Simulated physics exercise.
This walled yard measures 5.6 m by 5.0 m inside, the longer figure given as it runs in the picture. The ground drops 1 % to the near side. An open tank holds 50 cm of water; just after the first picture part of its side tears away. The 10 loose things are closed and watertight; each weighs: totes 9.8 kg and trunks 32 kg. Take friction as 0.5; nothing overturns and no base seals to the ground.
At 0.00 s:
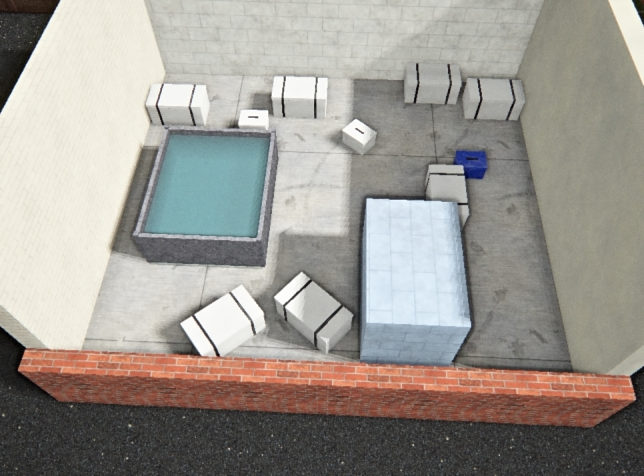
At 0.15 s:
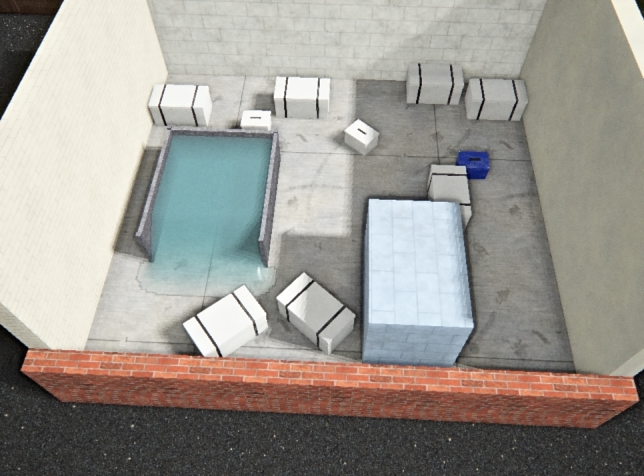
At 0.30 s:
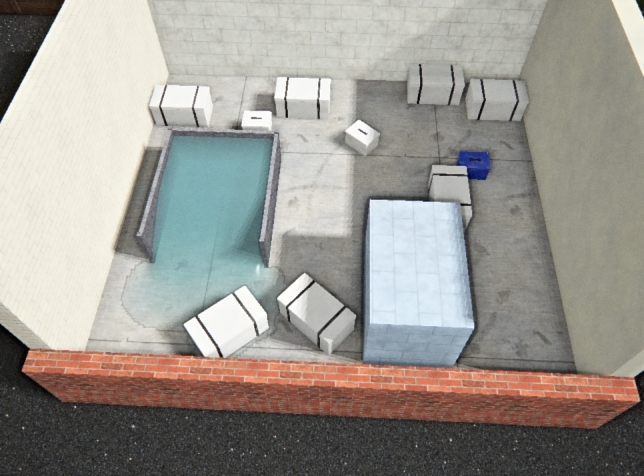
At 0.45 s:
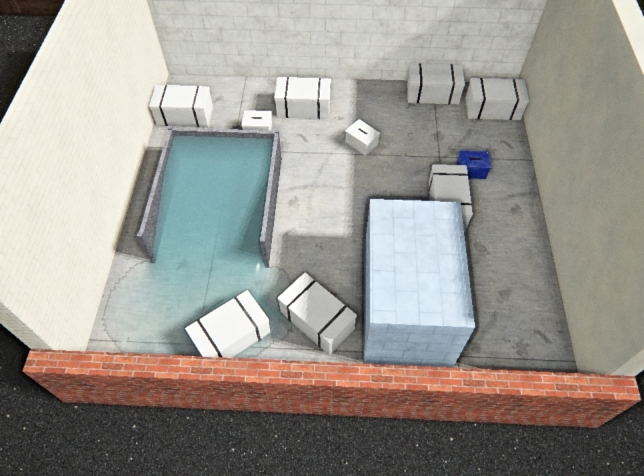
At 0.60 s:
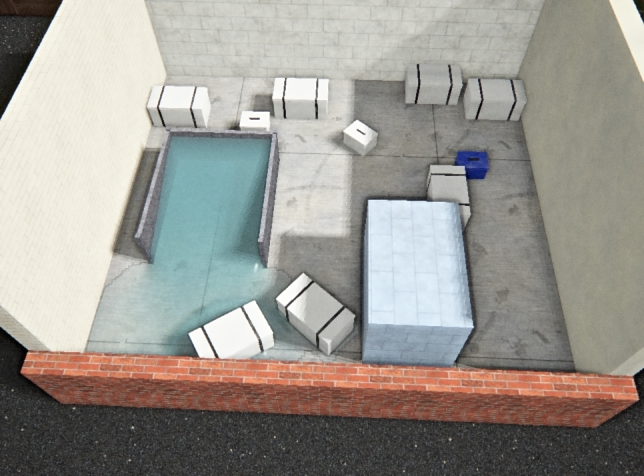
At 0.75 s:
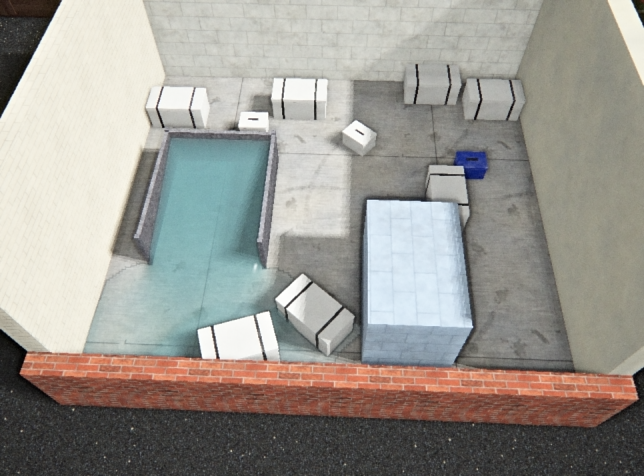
Water spills from the tank's open near side, spreads across the yard and shifts one white box.
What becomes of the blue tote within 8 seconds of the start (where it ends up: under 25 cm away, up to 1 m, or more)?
Blue tote barely shifts.
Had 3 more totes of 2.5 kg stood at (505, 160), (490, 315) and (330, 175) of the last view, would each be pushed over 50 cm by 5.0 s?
In turn: Under, less, over.
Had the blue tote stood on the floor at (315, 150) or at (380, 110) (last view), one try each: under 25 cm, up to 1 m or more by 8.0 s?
In turn: It stays put; it holds its place.
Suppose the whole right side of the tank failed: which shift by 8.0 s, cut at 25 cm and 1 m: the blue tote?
Then the blue tote gets carried off.
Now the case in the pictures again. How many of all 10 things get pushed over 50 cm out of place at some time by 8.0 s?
I count 4.
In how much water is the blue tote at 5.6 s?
Roughly 3 cm.
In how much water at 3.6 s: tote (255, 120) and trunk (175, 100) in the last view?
Roughly 1 and 5 cm.
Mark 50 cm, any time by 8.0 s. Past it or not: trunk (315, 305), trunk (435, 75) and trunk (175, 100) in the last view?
In turn: Over, less, more.
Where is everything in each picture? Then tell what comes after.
In the first frame, the blue tote at (472, 159) rests on the ground; water covers 2.4 m2; 0 of 10 have shifted.
In the second frame, the blue tote at (474, 160) rests on the ground; water covers 3.1 m2; 0 of 10 have shifted.
In the third frame, the blue tote at (475, 160) rests on the ground; water covers 3.9 m2; 0 of 10 have shifted.
In the fourth frame, the blue tote at (475, 159) rests on the ground; 4.6 m2 under water; 1 of 10 have shifted.
In the fifth frame, the blue tote at (473, 160), on the bottom; water covers 5.3 m2; 1 of 10 have shifted.
In the sixth frame, the blue tote at (472, 160) rests on the ground; 5.8 m2 under water; 1 of 10 have shifted.
After 1.6 s the blue tote is near (472, 160), 0.0 m from its start, aground; 1 afloat.
After 3.6 s the blue tote is near (472, 160), 0.0 m from its start, aground; 1 afloat.
After 5.6 s the blue tote is near (472, 160), 0.0 m from its start, aground; 1 afloat.
After 8.0 s the blue tote is near (472, 160), 0.0 m from its start, aground; 0 afloat.
